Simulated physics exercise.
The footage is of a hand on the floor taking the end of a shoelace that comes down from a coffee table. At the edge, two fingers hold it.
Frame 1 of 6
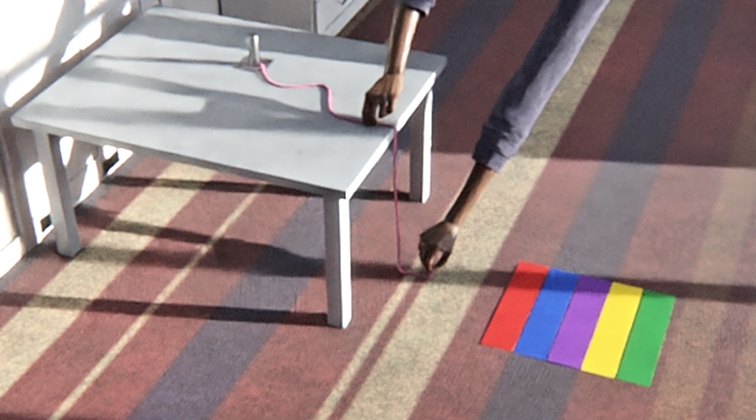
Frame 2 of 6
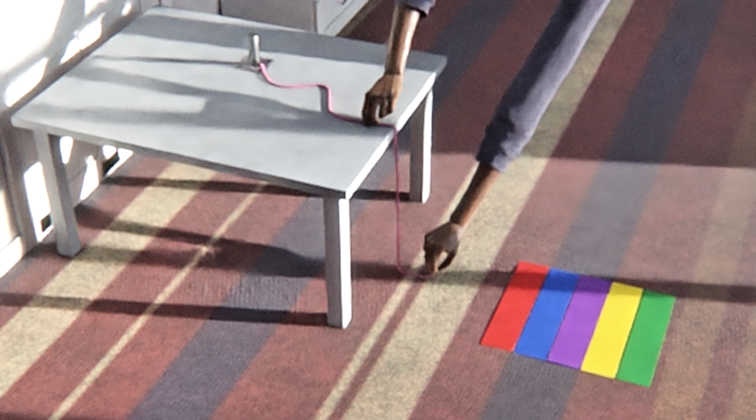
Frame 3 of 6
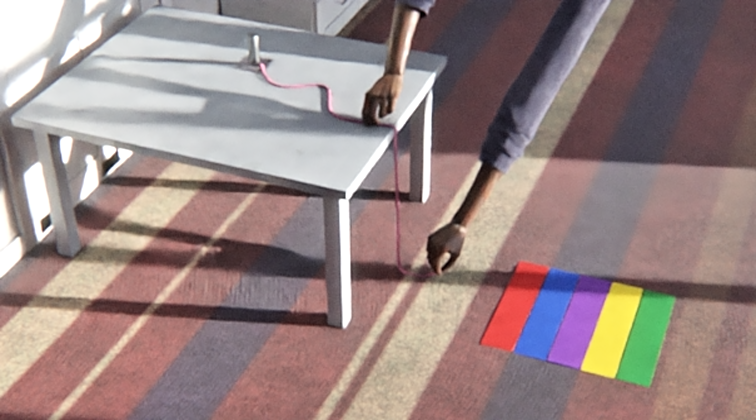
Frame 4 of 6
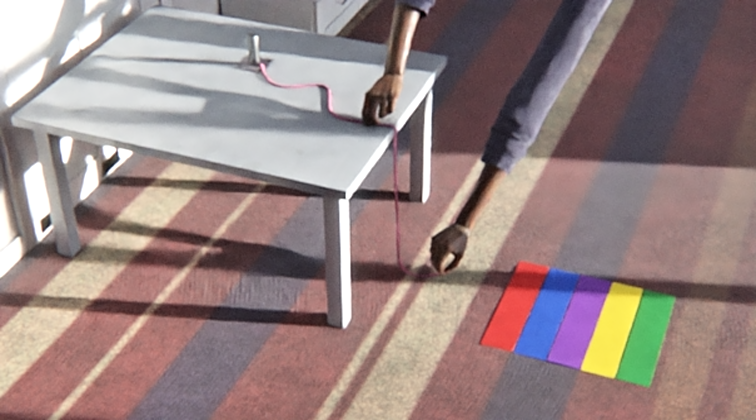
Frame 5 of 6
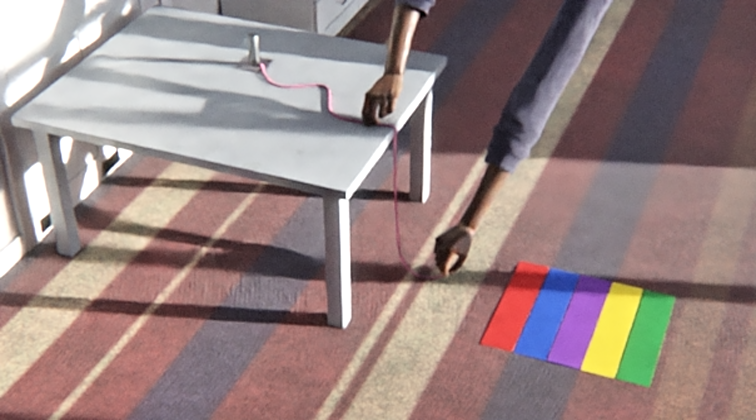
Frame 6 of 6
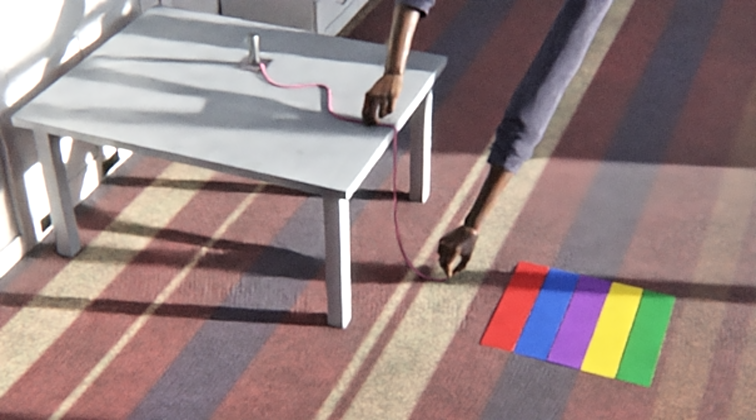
At the start, one hand presses a pink lace at a pale table's edge while another hand near the striped carpet holds its hanging end. The lower hand then shifts slightly right toward the row of coloured strips, and the hanging lace bends a little, while the upper hand stays still.
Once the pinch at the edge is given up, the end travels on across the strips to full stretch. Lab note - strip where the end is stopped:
Purple strip.
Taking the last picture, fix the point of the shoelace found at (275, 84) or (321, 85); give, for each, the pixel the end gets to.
The spots come out as (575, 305) and (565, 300), in that order.
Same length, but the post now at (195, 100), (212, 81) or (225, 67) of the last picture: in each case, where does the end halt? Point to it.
Around (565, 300), (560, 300) and (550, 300).
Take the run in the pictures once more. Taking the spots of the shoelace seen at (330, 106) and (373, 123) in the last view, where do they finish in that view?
(368, 104) for the first, (416, 134) for the second.
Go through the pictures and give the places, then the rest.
End (433, 269); red (503, 332); blue (536, 340); purple (569, 349); yellow (603, 357); green (638, 366), in the first frame.
End (438, 270); shoelace through (269, 80) (326, 87) (343, 119) (396, 145) (398, 201) (398, 256), in the second frame.
End (441, 271), in the third frame.
End (444, 272); shoelace through (269, 80) (326, 87) (343, 119) (395, 145) (396, 201) (399, 256), in the fourth frame.
End (448, 273), in the fifth frame.
End (452, 274); shoelace through (269, 80) (326, 87) (343, 119) (395, 145) (395, 200) (405, 257), in the sixth frame.
A little later, end near (528, 292); over red.
Next, end near (564, 301); over blue.
When it is tight, end near (587, 306); over purple. Over purple.
